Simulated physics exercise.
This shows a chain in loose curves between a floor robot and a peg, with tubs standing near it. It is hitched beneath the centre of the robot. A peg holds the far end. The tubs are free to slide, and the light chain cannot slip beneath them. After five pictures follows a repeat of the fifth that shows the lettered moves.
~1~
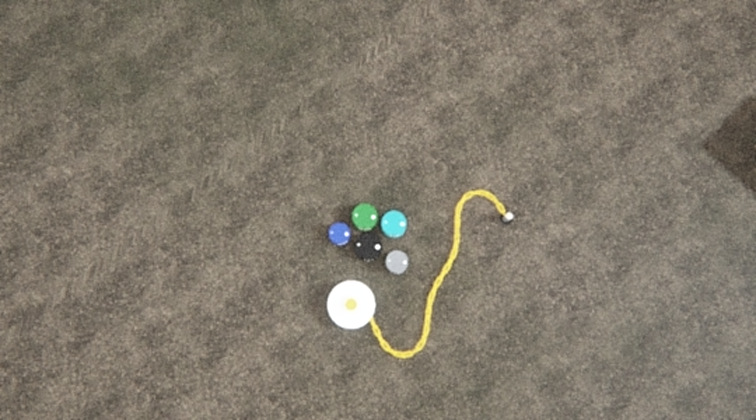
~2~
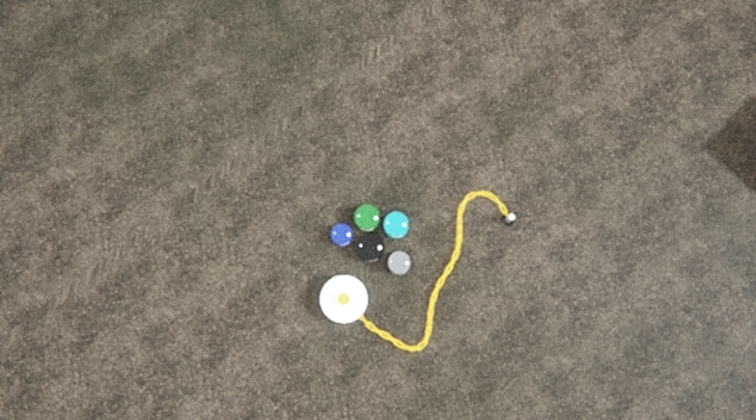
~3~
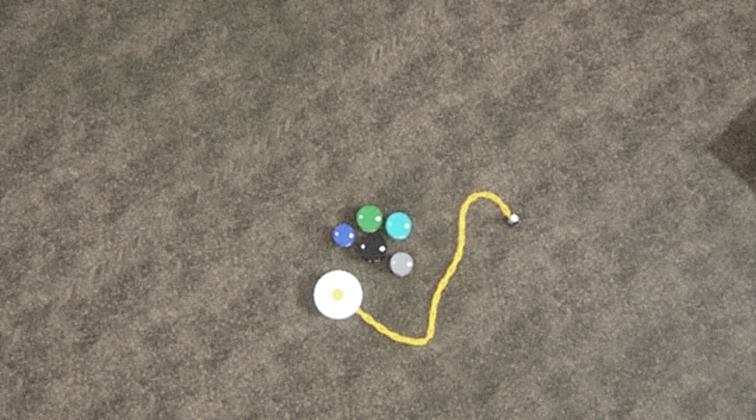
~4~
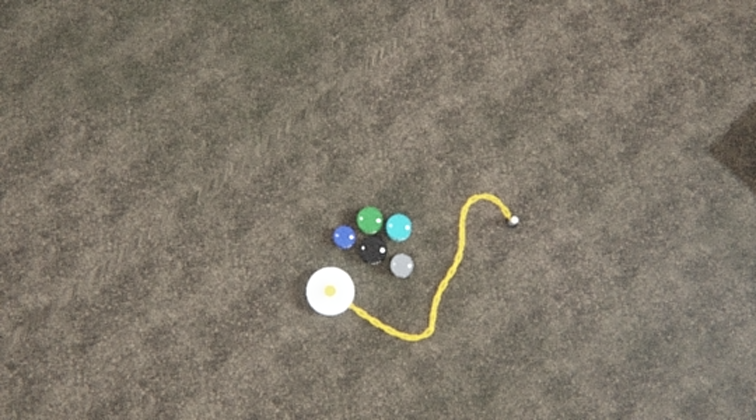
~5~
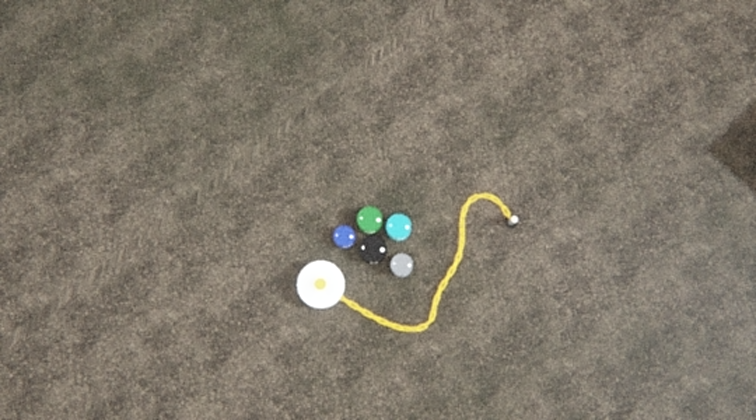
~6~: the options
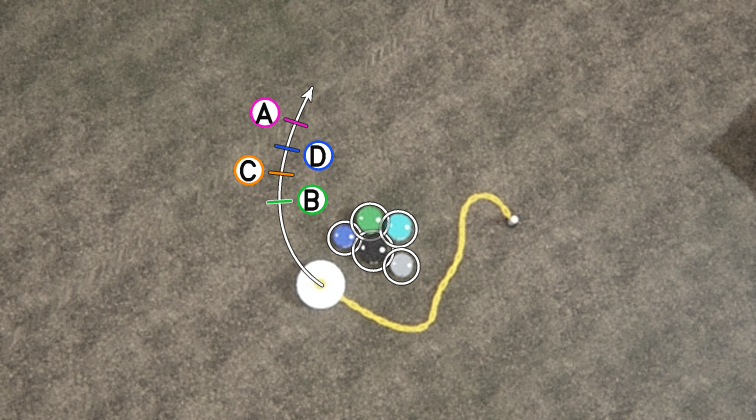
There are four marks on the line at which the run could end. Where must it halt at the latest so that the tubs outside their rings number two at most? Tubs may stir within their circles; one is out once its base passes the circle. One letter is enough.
D.
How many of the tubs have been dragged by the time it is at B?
By then, none.
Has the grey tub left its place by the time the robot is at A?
By then, yes.
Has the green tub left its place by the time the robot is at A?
Yes.
On the marked copy, A at (296, 123); B at (280, 202); C at (281, 174); D at (287, 148); the route from (322, 285) via (280, 184) to (312, 88).
Taking D. A third of the way, robot (287, 242).
Two thirds of the way, robot (278, 191).
When it is over, robot (286, 146); blue tub (347, 234); grey tub (400, 253); one over the rings.
As for the rest, A has five over the rings; B is within the limit but short; C is within the limit but short.
